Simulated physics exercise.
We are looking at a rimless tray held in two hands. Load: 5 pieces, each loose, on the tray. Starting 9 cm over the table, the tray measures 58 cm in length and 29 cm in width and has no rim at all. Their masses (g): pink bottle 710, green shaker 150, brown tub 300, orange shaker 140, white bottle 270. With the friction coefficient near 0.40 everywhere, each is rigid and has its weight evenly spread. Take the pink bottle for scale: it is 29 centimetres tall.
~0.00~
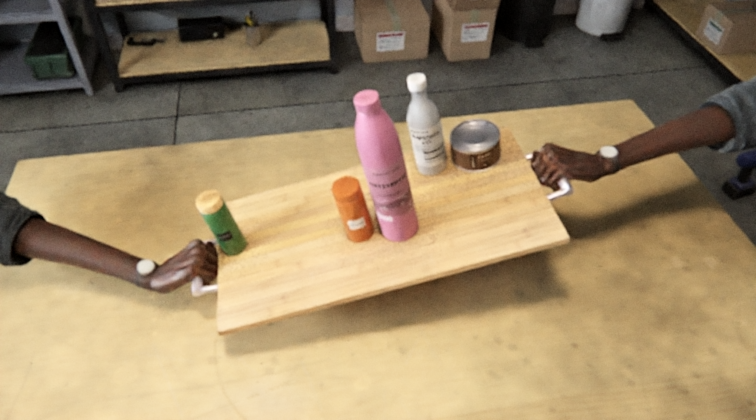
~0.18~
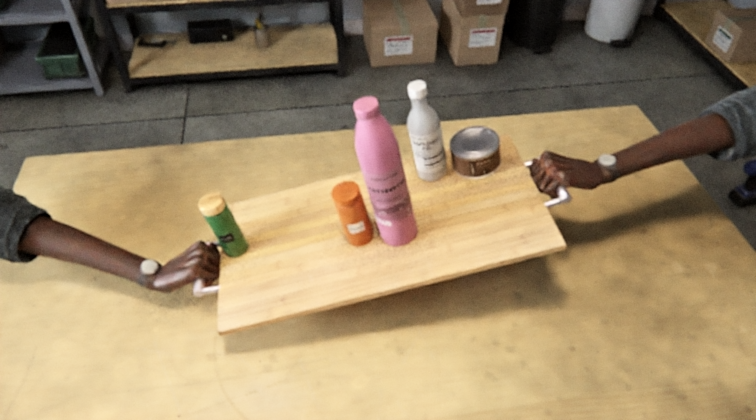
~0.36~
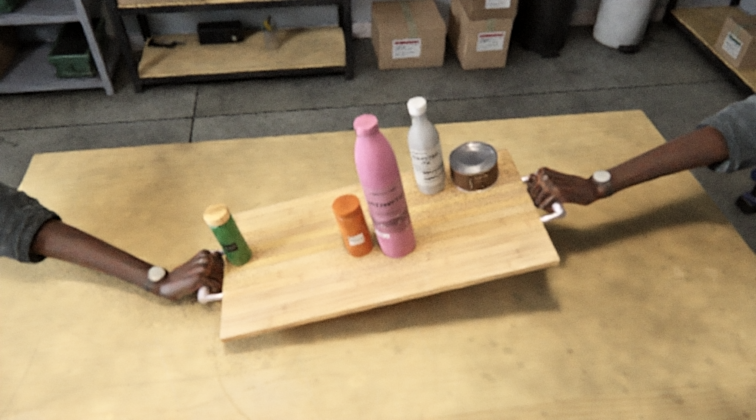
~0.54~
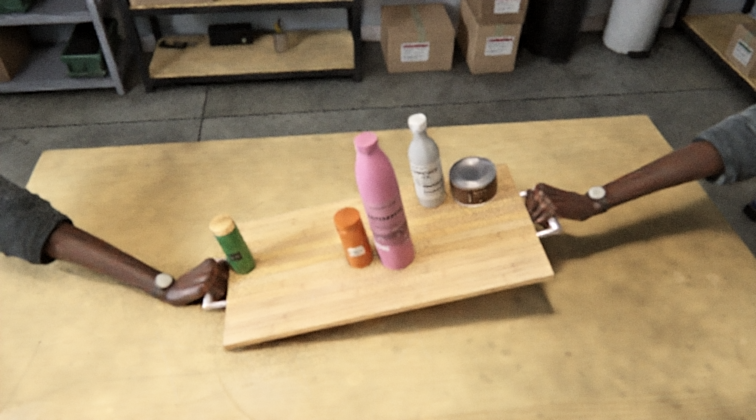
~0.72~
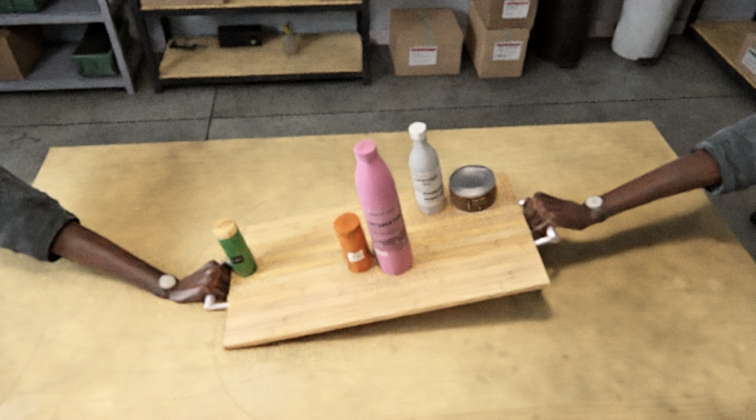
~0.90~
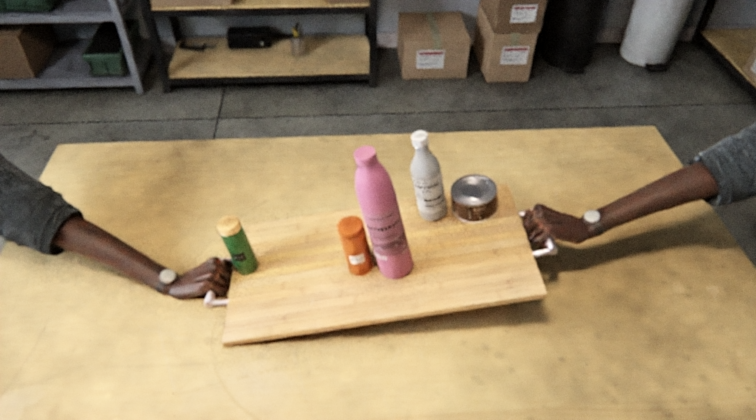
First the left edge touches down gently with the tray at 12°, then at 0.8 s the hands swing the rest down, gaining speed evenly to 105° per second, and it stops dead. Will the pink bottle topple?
Yes.
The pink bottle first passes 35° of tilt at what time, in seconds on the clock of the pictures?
That first happens close to 1.8 seconds.
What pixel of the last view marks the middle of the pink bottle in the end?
Around pixel (485, 255).
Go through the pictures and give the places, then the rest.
Left edge 9 cm above the table; pink bottle (385, 170); green shaker (222, 224), in the first picture.
Left edge 8 cm above the table; orange shaker (353, 214); white bottle (425, 131), in the second picture.
Left edge 5 cm above the table; green shaker (229, 236); brown tub (474, 167), in the third picture.
Left edge 2 cm above the table; orange shaker (354, 238); white bottle (425, 161), in the fourth picture.
Left edge on the table, tray at 12°; green shaker (236, 248); brown tub (473, 189), in the fifth picture.
Left edge on the table, tray at 10°; pink bottle (382, 215); orange shaker (356, 246), in the sixth picture.
After 1.20 s, tray flat on the table; white bottle tipped 12° from how it sat.
After 1.90 s, tray flat on the table; pink bottle tipped 47° from how it sat near (459, 231); white bottle tipped 3° from how it sat.
At rest (2.9 s), tipped over on the tray, pink bottle; the other 4 in place, give or take 5 cm. In the last view, pink bottle near (485, 255).
